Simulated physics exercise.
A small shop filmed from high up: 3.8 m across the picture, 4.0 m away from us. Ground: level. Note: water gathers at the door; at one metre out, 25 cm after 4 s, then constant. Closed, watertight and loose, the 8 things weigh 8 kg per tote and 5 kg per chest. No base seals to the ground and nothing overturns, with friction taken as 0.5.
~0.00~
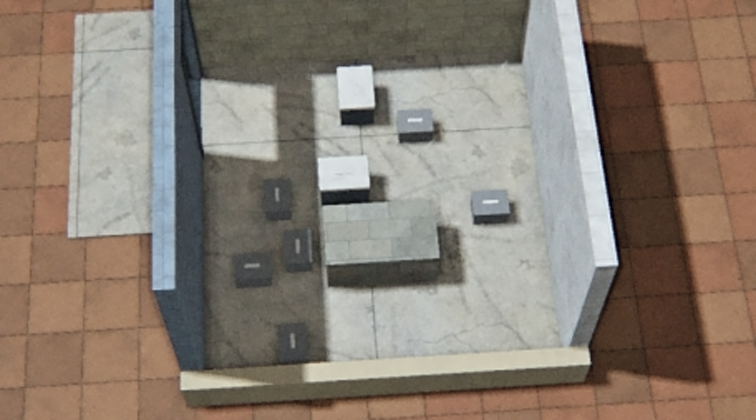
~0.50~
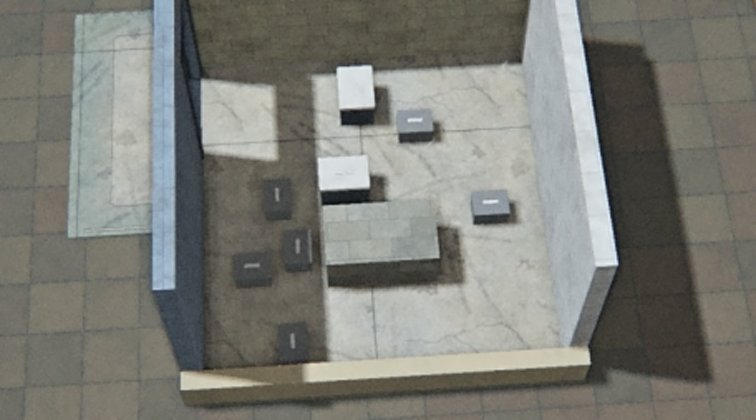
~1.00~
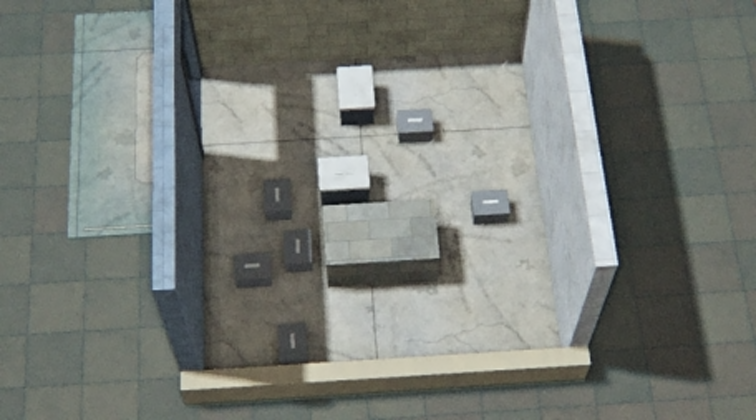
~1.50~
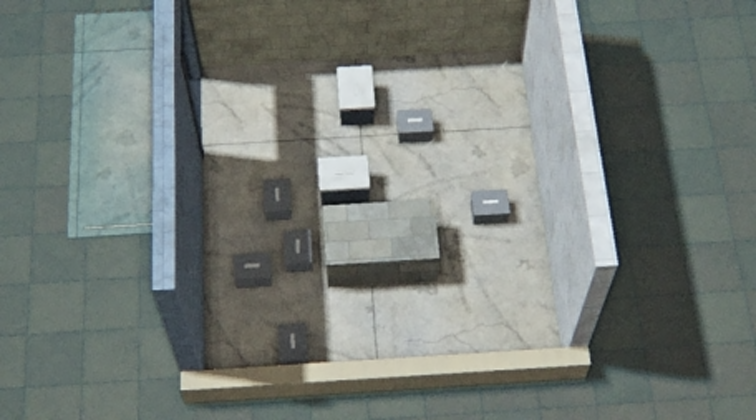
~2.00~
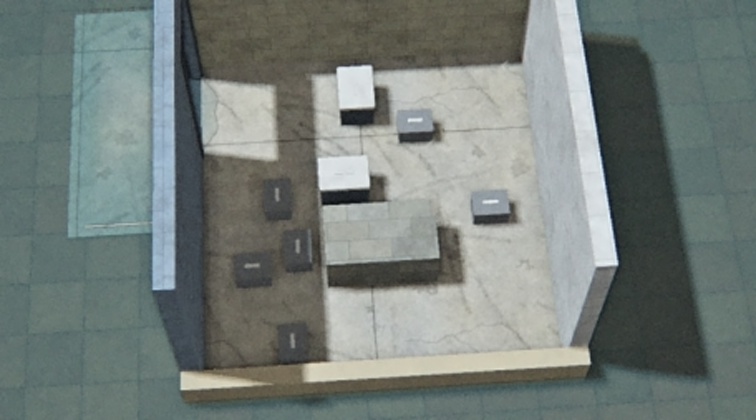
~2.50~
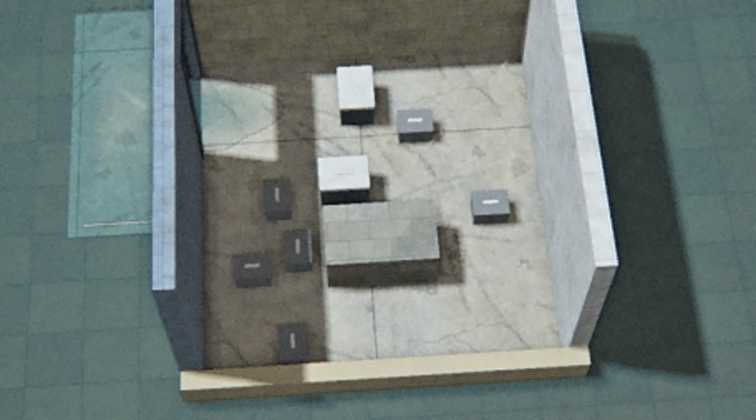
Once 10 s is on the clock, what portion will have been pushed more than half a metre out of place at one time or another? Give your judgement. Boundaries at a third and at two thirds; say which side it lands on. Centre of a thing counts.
One third up to two thirds.
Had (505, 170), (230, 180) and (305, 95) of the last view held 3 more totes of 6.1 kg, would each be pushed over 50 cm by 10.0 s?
The three, in order: Larger, smaller shift, larger.
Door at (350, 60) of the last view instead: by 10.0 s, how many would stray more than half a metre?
Result: 8 of them.
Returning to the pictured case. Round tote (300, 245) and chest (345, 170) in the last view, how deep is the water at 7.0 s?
Close to 1 and 7 centimetres.
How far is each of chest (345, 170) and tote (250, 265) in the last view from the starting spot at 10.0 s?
The first is 140 cm from its start, the second 0 cm.
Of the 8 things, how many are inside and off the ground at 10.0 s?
At that instant the tally stands at 3.
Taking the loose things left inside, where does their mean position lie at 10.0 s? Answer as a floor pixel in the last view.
Around (342, 292).
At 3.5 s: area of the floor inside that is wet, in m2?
Somewhere around 3.0 m2, roughly.
After 3.5 s 0 of 8 are over 50 cm from their spots; 0 afloat.
After 4.5 s 1 of 8 are over 50 cm from their spots; 1 afloat.
After 7.0 s 4 of 8 are over 50 cm from their spots; 3 afloat.
After 10.0 s 4 of 8 are over 50 cm from their spots, and 4 have been at some point; 3 afloat.
